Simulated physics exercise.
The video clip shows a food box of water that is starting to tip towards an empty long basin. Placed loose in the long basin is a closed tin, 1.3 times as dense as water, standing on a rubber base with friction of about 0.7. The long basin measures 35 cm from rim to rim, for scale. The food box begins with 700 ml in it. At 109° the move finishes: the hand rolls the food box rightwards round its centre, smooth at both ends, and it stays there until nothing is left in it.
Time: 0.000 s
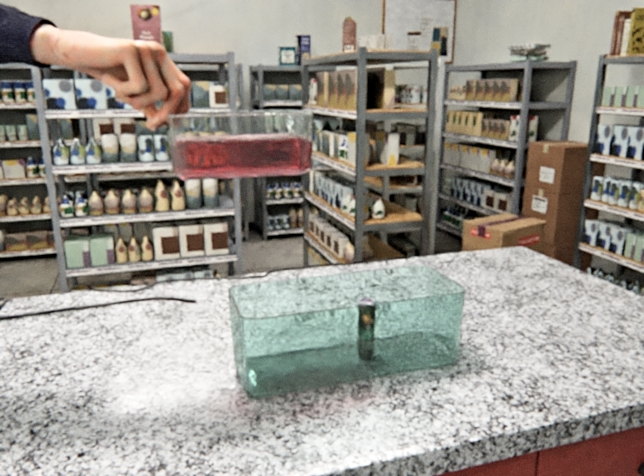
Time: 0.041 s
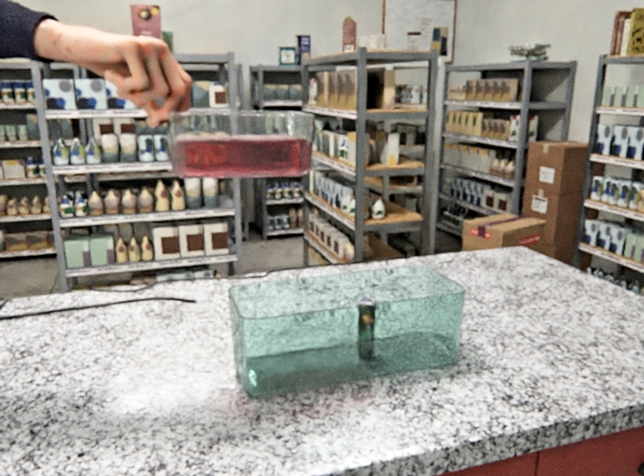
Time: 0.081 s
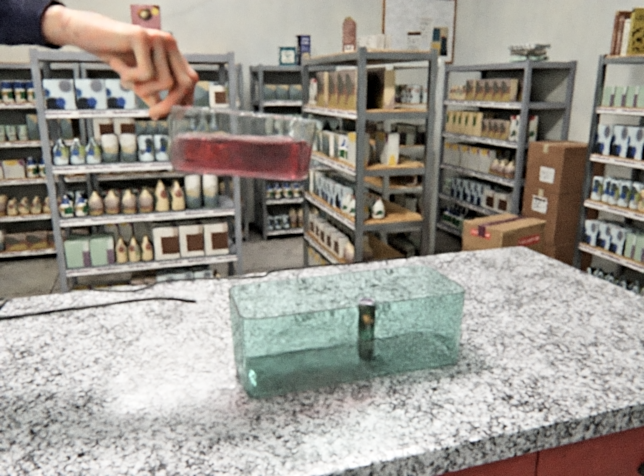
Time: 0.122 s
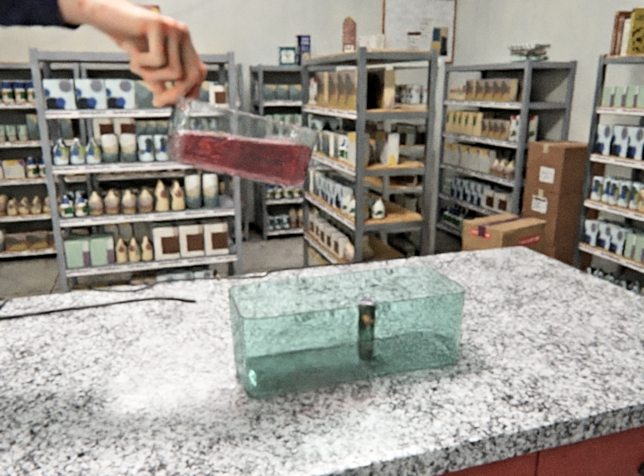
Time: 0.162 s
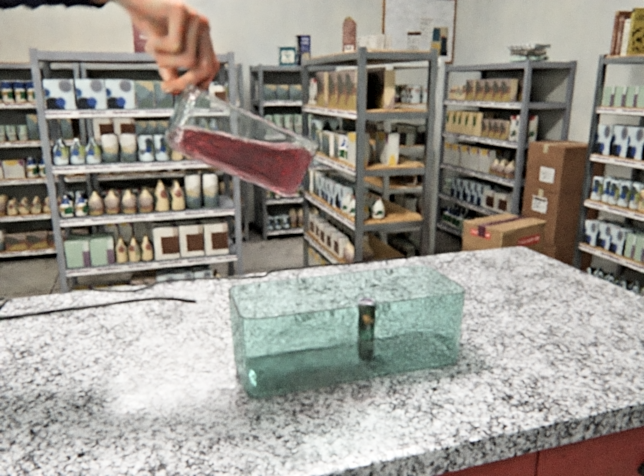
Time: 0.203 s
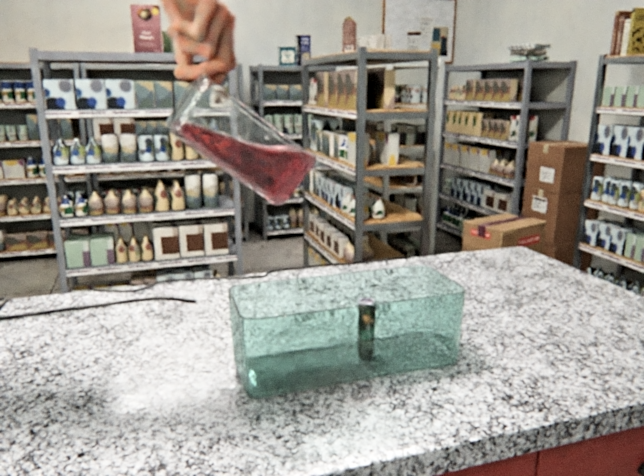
A hand held a clear box of reddish liquid above a greenish glass basin with a small tin inside, then rolled the box steadily rightwards until it leaned well over, its right end lowered.
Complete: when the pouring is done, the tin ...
... has gone over.
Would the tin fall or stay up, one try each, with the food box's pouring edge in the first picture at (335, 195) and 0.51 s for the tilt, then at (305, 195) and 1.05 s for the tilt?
Trial 1 - tin tips; trial 2 - tin stays standing.
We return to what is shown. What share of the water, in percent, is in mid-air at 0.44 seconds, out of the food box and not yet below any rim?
Roughly 74 percent.
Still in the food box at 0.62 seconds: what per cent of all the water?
3 in a hundred, give or take.
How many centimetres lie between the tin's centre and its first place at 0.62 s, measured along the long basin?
Estimate: Around 2 cm.
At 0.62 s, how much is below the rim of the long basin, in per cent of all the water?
Roughly 86 per cent.
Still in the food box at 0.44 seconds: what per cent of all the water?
At that time about 12 in a hundred parts are still held.
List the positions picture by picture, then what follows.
In the first frame, it leans 0°; its right rim is at (305, 113); the water meets the walls at (172, 141) and (302, 137); the long basin's rim runs from (234, 304) to (447, 278); the tin's top is at (367, 304).
In the second frame, it leans 2°; its right rim is at (306, 116); the water meets the walls at (172, 140) and (302, 138).
In the third frame, it leans 7°; its right rim is at (308, 122); the water meets the walls at (172, 137) and (302, 140).
In the fourth frame, it leans 15°; its right rim is at (309, 131); the water meets the walls at (171, 134) and (302, 143).
In the fifth frame, it leans 25°; its right rim is at (310, 144); the water meets the walls at (171, 129) and (304, 147).
In the sixth frame, it leans 37°; its right rim is at (307, 159); the water meets the walls at (171, 120) and (304, 150).
By 0.44 s the tilt is 105° and 13 per cent is still to pour; the tin stands where it began.
By 0.62 s the tilt is 109° and 3 per cent is still to pour; the tin leans 10°.
By 0.81 s the tilt is 109° and 0 per cent is still to pour; the tin leans 34°.
By 1.01 s the tilt is 109° and 0 per cent is still to pour; the tin lies on its side.
At rest the tin lies on its side.
